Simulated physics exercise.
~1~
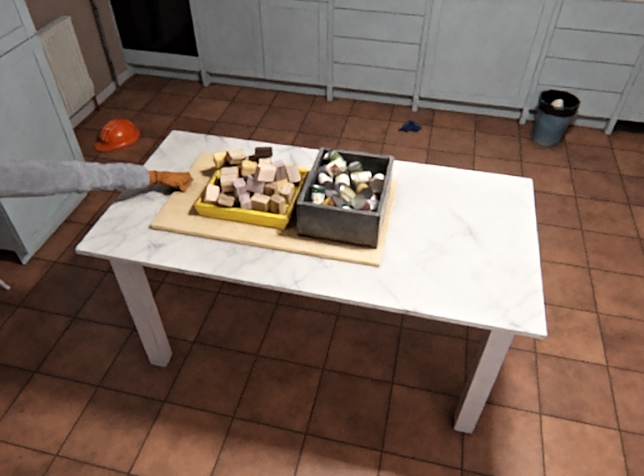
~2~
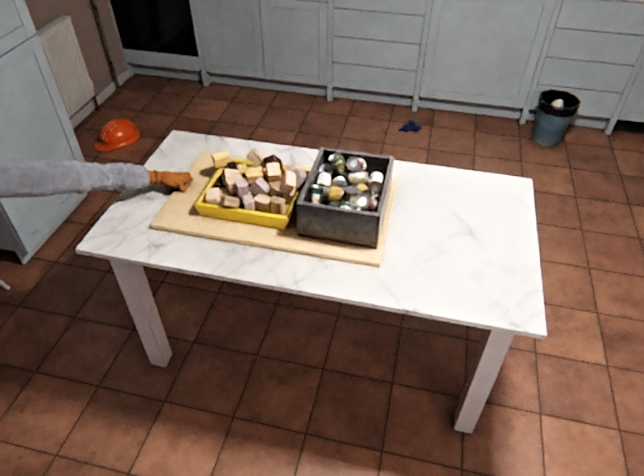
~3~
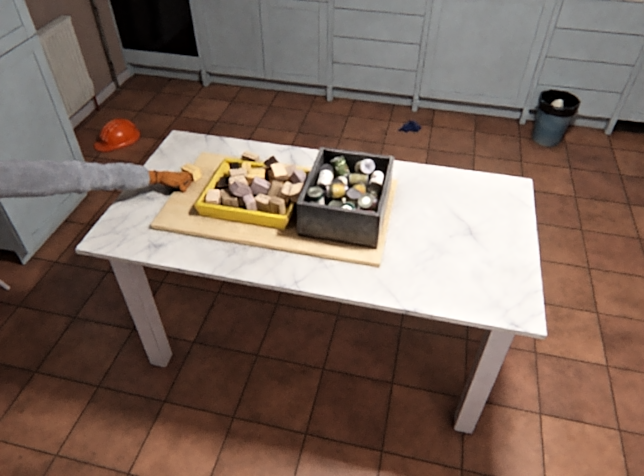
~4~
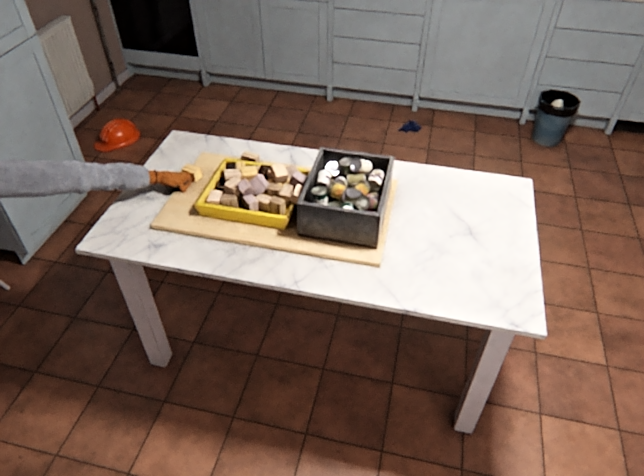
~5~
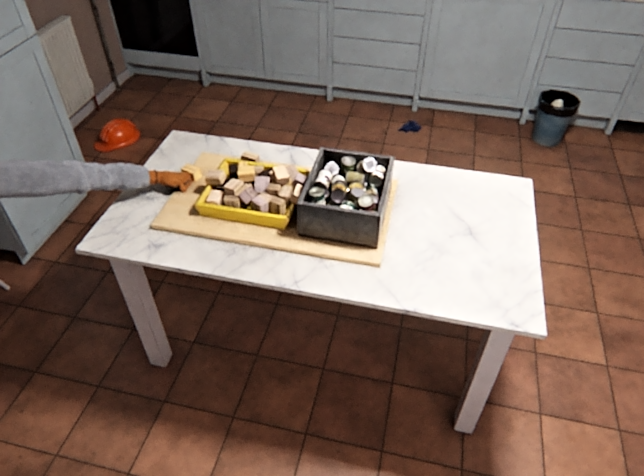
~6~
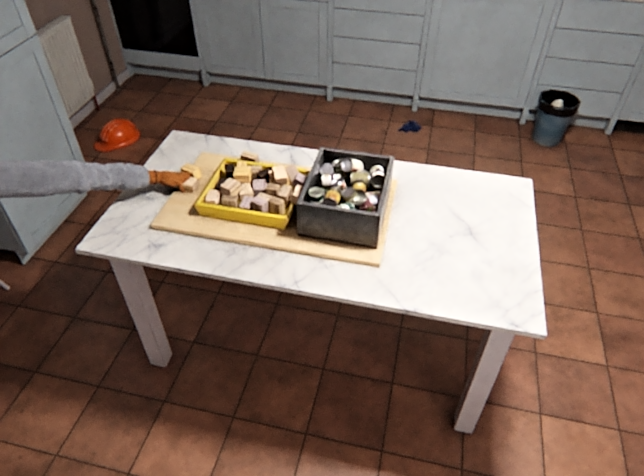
The clip shows a gloved hand at the left of a board on a marble-topped table, where wooden blocks in a yellow tub and small tins in a black tub jostle about; a few blocks leave the yellow tub, while the tins stay inside theirs.
